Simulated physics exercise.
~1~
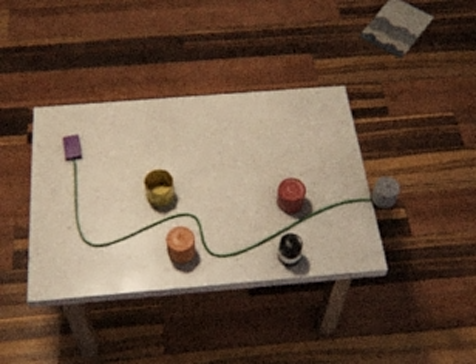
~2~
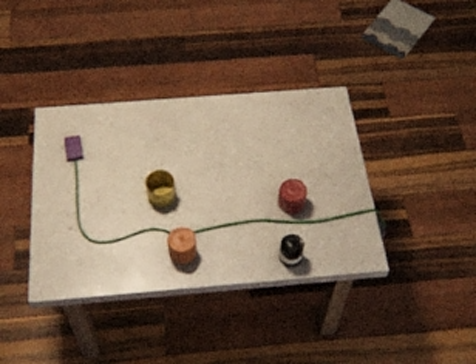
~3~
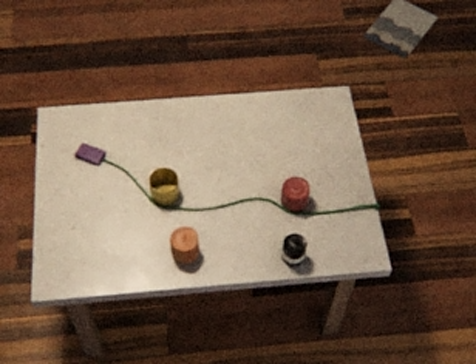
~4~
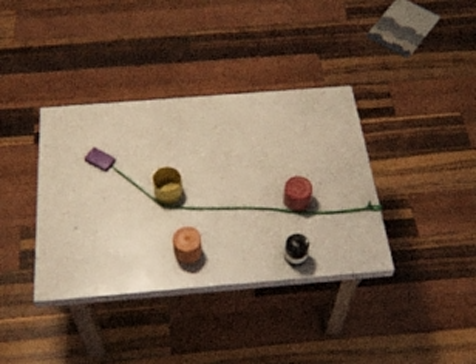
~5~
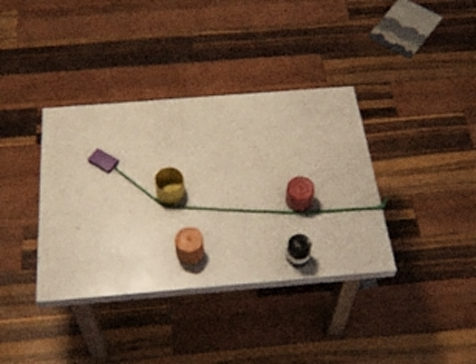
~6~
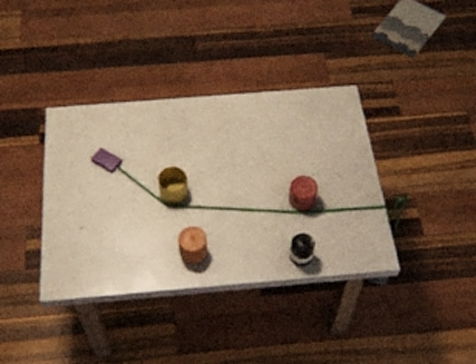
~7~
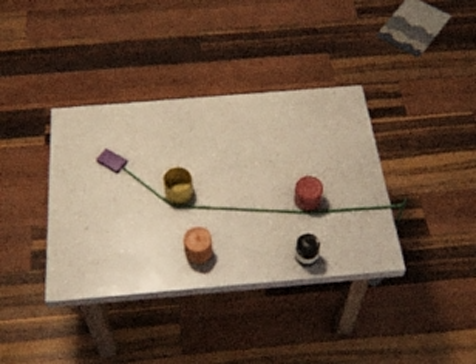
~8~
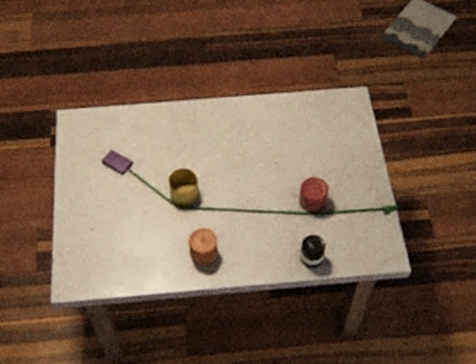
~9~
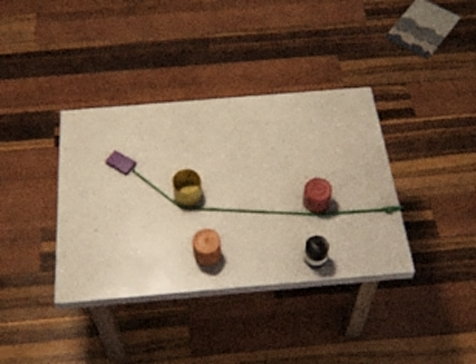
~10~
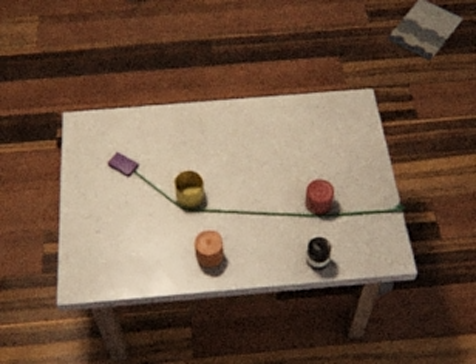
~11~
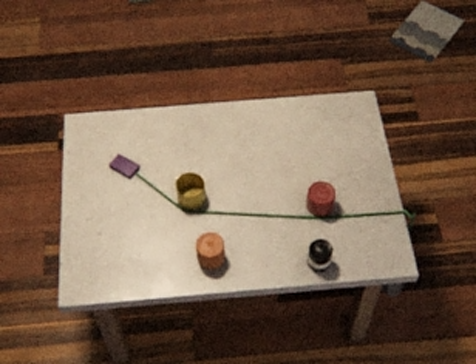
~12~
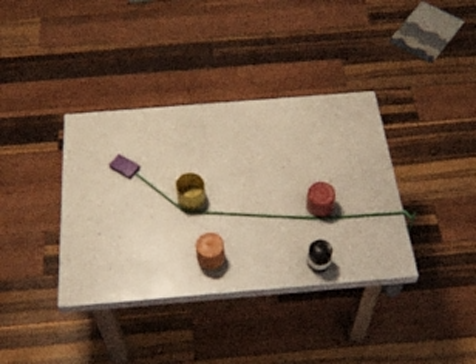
A grey speaker tied to a green cable dropped off the right edge of the table, pulling the line taut against the yellow cup and red tub and dragging the purple phone a short way inward, where it stayed on the tabletop.
